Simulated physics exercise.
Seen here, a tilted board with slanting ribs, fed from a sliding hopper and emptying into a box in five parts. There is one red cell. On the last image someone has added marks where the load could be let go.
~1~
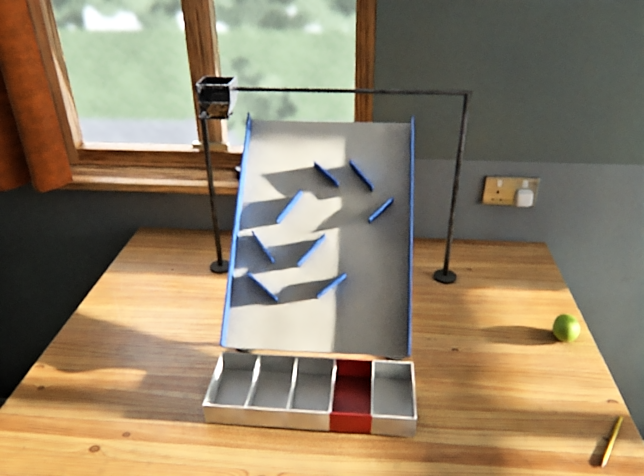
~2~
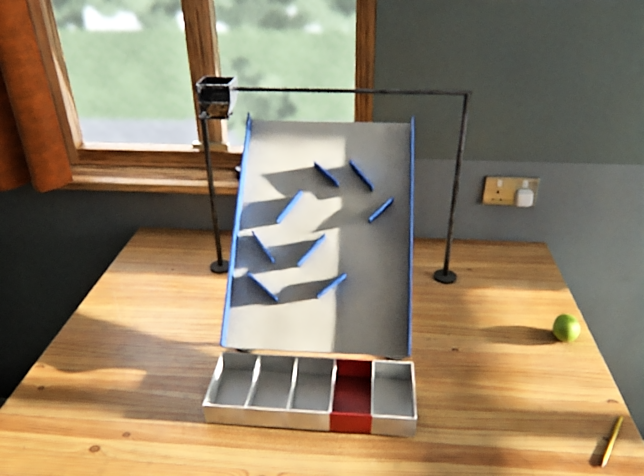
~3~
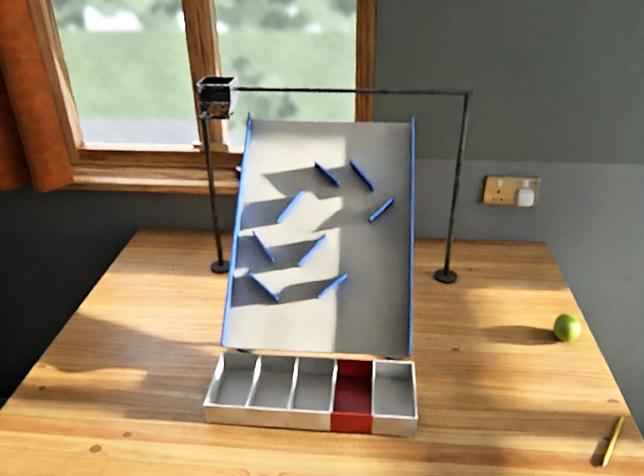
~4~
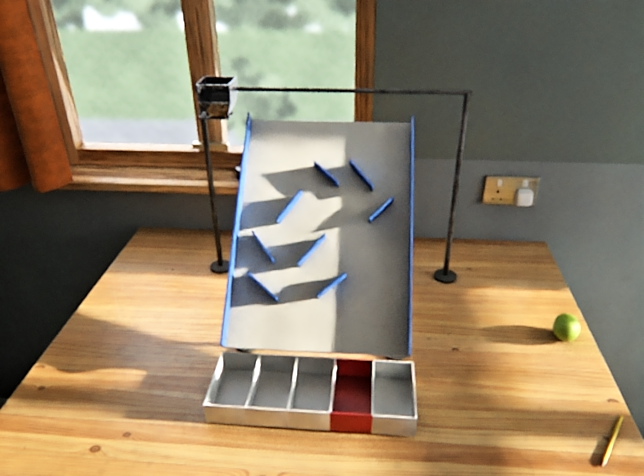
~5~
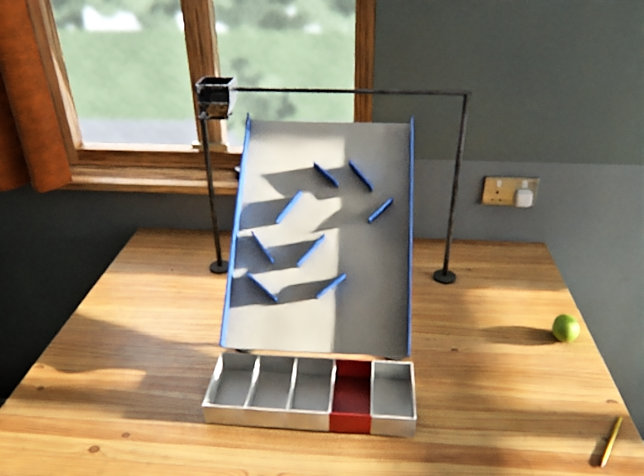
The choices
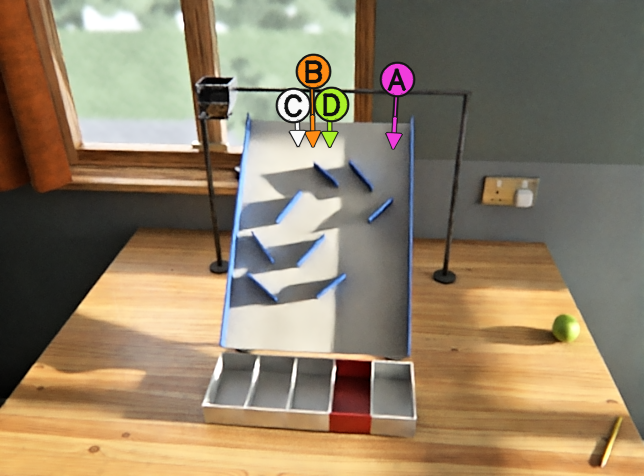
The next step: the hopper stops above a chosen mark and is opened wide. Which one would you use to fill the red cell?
Best: D.
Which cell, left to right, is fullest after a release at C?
The third.
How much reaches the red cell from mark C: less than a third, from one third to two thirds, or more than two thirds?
It is less than a third.
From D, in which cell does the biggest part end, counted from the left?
The fourth from the left.
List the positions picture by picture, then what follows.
Hopper near (220, 111), round wooden beads, door shut, in the first picture.
Ribs (314, 161) to (338, 182), (350, 160) to (373, 186), (277, 220) to (301, 190), in the second picture.
Ribs (370, 219) to (394, 197), (252, 230) to (273, 259), (298, 263) to (325, 234), in the third picture.
Ribs (247, 272) to (276, 298), (318, 295) to (345, 273), in the fourth picture.
Red cell near (350, 422), number 4 of 5 from the left, in the fifth picture.
On the marked copy, mark A meets the board at (393, 143); mark B meets the board at (312, 141); mark C meets the board at (297, 140); mark D meets the board at (329, 141).
With A, only a few in the red cell, the bulk in other cells, a small share outside the box.
With B, a small share in the red cell, the bulk in other cells, a small share outside the box.
With C, only a few in the red cell, the bulk in other cells, a small share outside the box.
With D, close to a third in the red cell, close to half in other cells, a small share outside the box.
